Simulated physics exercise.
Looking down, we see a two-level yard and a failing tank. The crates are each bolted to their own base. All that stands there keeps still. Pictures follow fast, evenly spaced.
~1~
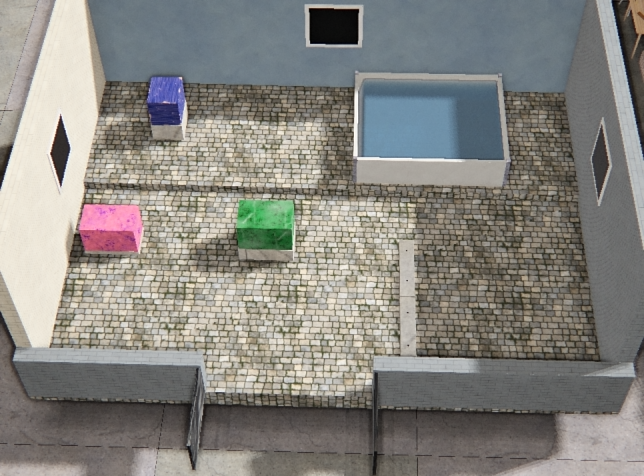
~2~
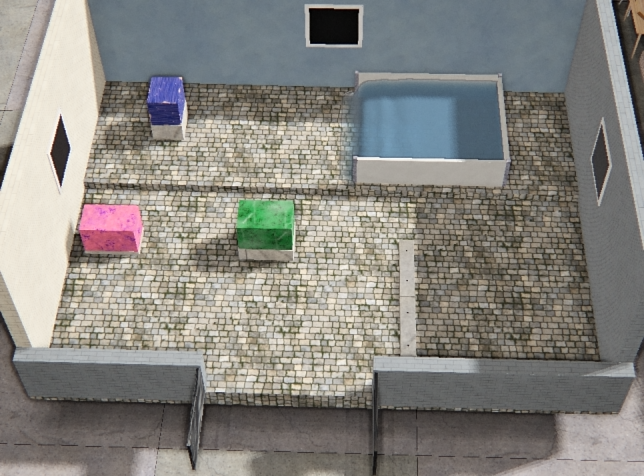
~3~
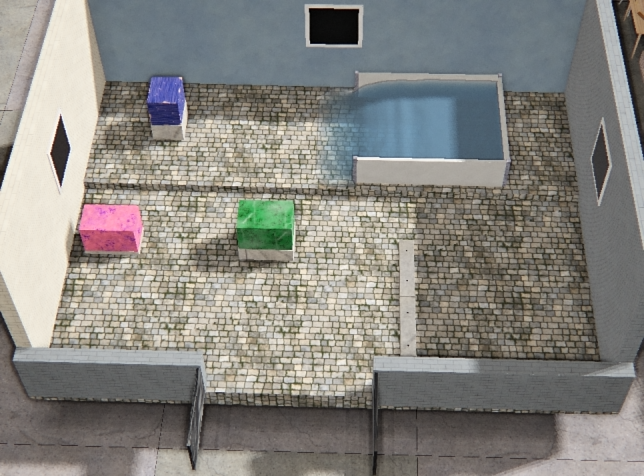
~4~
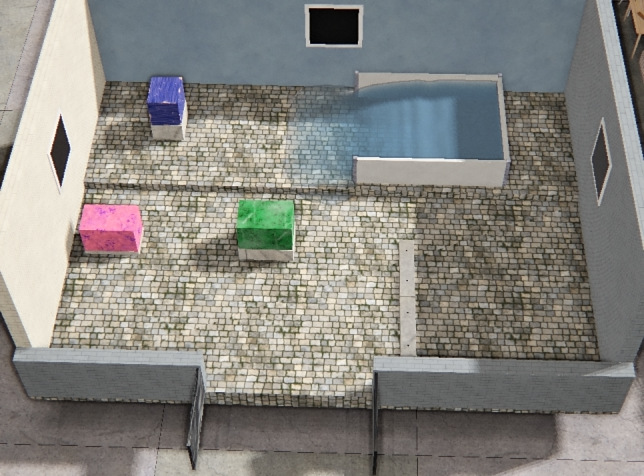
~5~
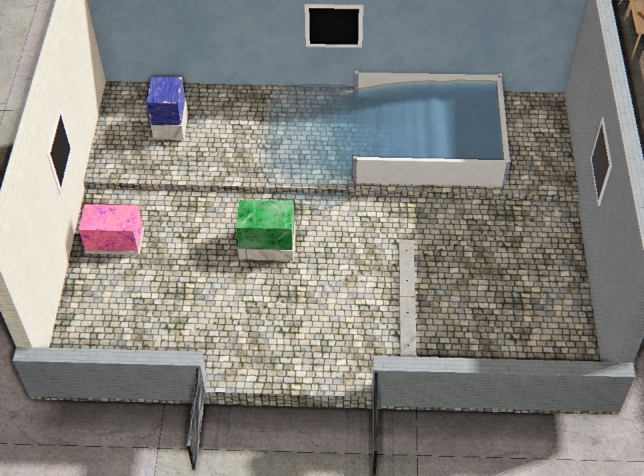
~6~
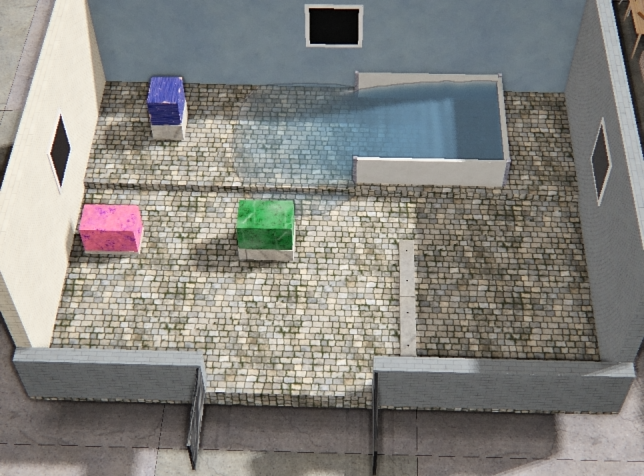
At the start, a white-rimmed tank of still water stands at the back of a walled, cobbled yard, with blue, pink and green blocks to its left. Water then pours from the tank's left side and spreads leftward across the paving in a thin sheet, while the blocks stay still.
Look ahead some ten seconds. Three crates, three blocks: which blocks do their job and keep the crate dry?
The pink crate is going to be reached by the water; the green crate is going to stay clear of the water; the blue crate is going to stay clear of the water.
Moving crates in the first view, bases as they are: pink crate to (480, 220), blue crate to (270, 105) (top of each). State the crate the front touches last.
Pink crate.
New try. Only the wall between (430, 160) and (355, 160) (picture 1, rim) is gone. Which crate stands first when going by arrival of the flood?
That would be the one in green.
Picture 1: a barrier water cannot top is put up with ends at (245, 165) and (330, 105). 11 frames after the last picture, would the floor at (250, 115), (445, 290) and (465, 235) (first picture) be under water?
Taking the three spots in order: Soaked, spared, spared.
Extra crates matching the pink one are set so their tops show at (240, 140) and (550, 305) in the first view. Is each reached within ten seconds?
So, the first one gets caught, and the next one stays clear of it.
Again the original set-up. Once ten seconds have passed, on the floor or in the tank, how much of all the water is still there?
80 % or so.
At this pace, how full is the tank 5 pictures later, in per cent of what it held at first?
I make it 64 per cent.
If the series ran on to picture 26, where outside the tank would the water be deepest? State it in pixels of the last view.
Somewhere around pixel (85, 191).
A moment on, water covers 25 % of the floor; the pink crate not reached, the green crate water round its plinth, the blue crate water round its plinth.
Next, water covers 35 % of the floor; the pink crate water round its plinth, the green crate water round its plinth, the blue crate water round its plinth.
Then, water covers 45 % of the floor; the pink crate water round its plinth, the green crate water round its plinth, the blue crate water round its plinth.
Later, water covers 55 % of the floor; the pink crate water round its plinth, the green crate water round its plinth, the blue crate water round its plinth.
In the end, water covers 80 % of the floor; the pink crate was topped, the green crate stayed above the water, the blue crate stayed above the water.
